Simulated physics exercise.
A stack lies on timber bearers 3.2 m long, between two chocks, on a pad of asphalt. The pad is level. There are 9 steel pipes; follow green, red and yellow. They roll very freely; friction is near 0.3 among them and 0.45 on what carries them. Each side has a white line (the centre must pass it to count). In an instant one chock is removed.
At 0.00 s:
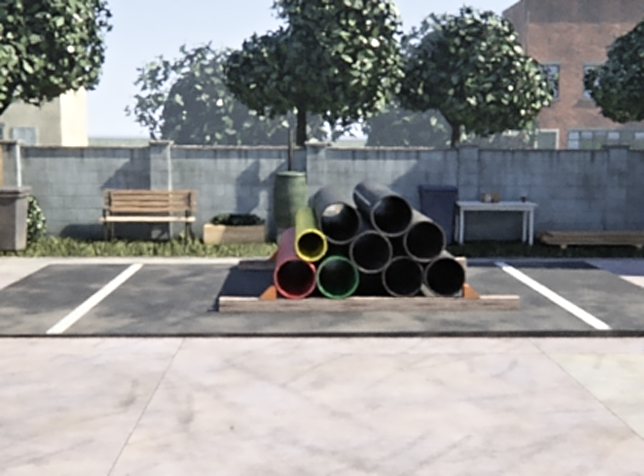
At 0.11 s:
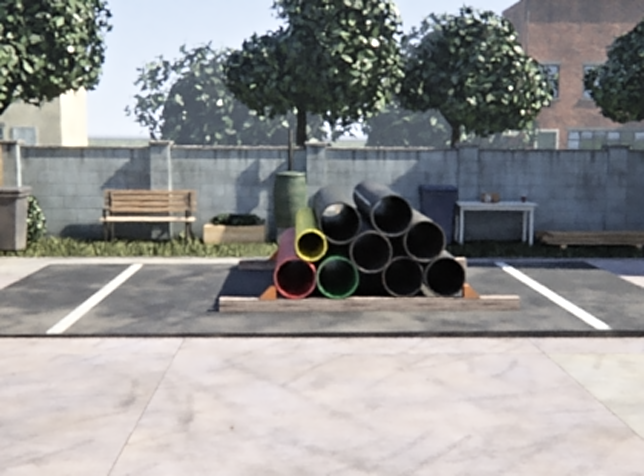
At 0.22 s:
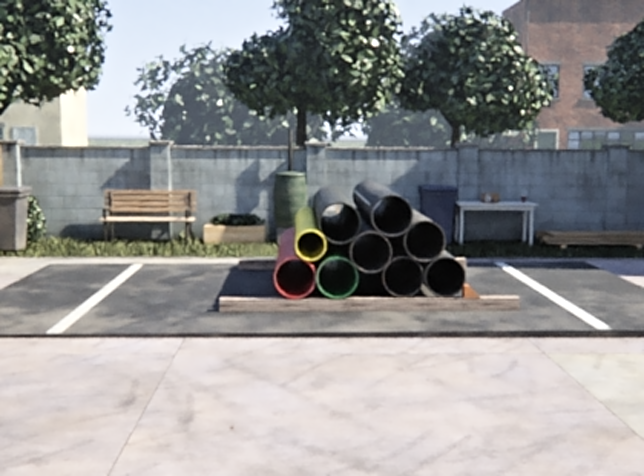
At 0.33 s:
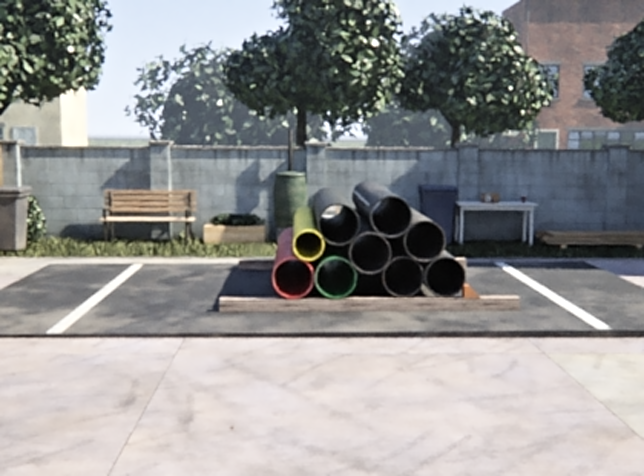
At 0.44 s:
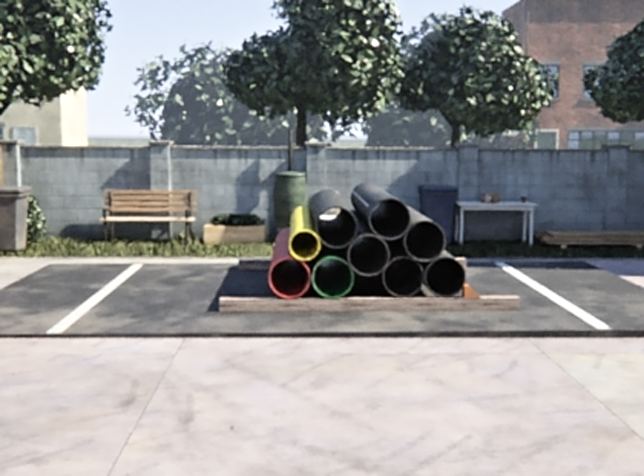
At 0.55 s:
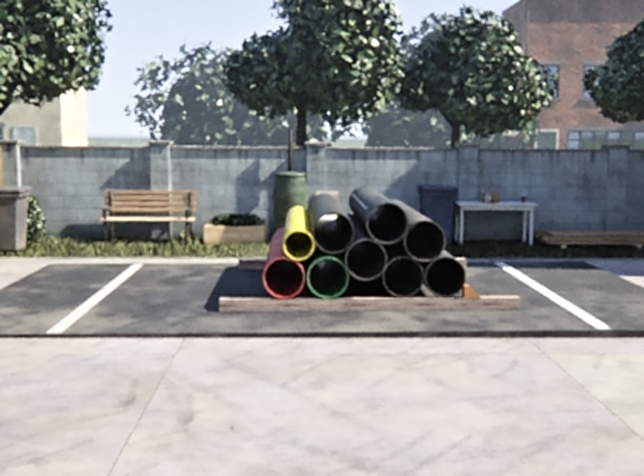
Asphalt pad by a block wall, left chock disappearing from a stack of pipes, then green, red and yellow ones shifting slightly left.
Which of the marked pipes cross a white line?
The green pipe gets beyond a line, the red gets beyond a line, the yellow rolls past a line.
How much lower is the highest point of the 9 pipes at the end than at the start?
Roughly 25 cm.
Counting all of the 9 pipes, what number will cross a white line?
In all, 3.
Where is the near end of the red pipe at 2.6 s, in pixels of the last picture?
Near (114, 292).
By 2.6 s, green is on the bearers, 30 cm from the bearers' left end, rolling left; red is off the bearers, 40 cm short of the left line, rolling left; yellow is off the bearers, 135 cm short of the left line, rolling left; 0 of 9 have crossed.
By 5.3 s, green is past the left line; red is past the left line; yellow is past the left line; 3 of 9 have crossed.
Finally (7.5 s), green is past the left line; red is past the left line; yellow is past the left line; 3 of 9 have crossed.
